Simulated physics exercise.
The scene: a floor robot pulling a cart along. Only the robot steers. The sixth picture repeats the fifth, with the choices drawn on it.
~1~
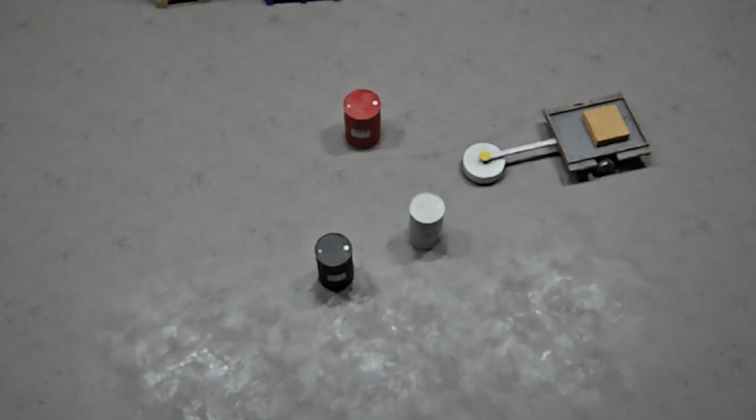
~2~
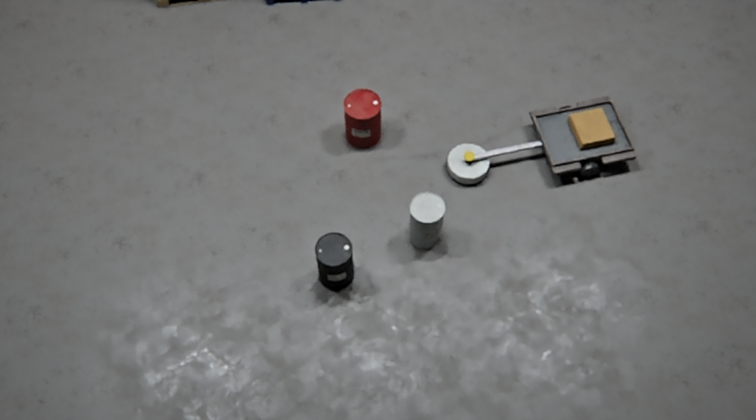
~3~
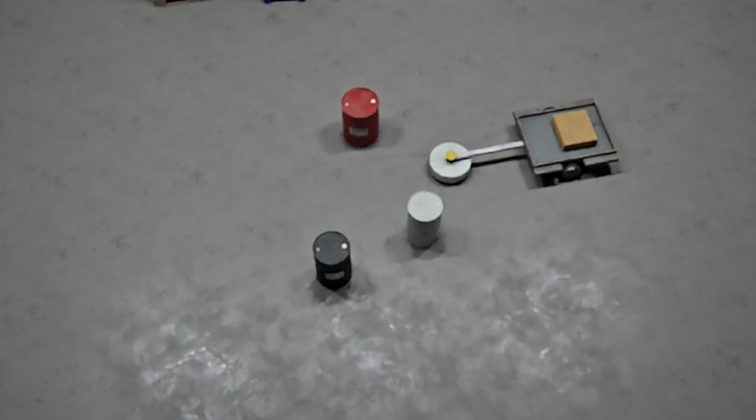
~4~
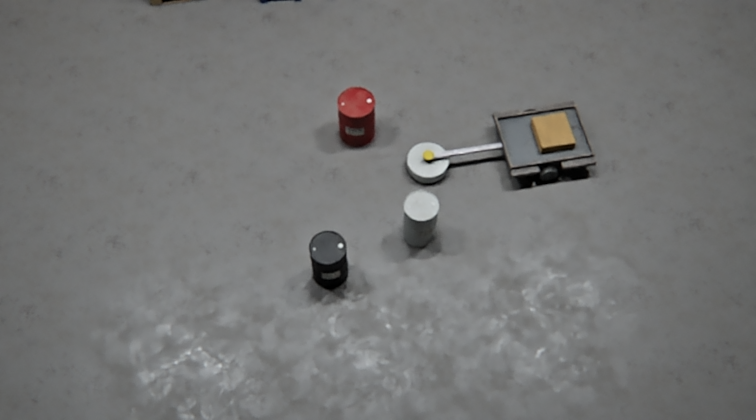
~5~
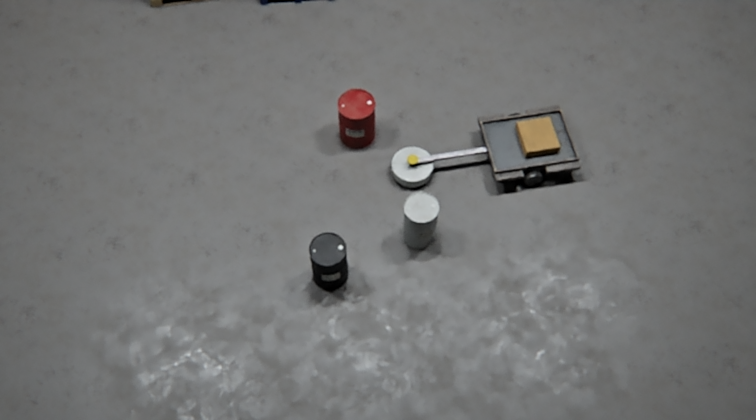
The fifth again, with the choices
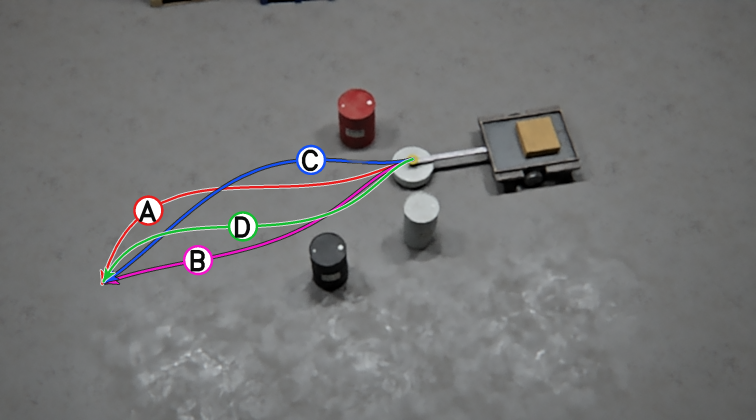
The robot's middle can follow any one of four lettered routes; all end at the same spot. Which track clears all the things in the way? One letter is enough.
It should follow A.
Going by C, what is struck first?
First the red drum.
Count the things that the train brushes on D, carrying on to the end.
One.
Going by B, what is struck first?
First the white drum.
On the marked copy, A from (413, 159) via (242, 188) to (102, 284); B from (413, 159) via (280, 238) to (105, 283); C from (413, 159) via (242, 177) to (105, 282); D from (413, 159) via (259, 226) to (104, 281).
With A. Early on, robot (294, 192), cart (412, 165).
Further on, robot (170, 206), cart (290, 182).
At the end, robot (106, 289), cart (208, 209); nothing has been touched.
As for the rest, B meets the white drum and black drum; C meets the red drum; D meets the white drum.
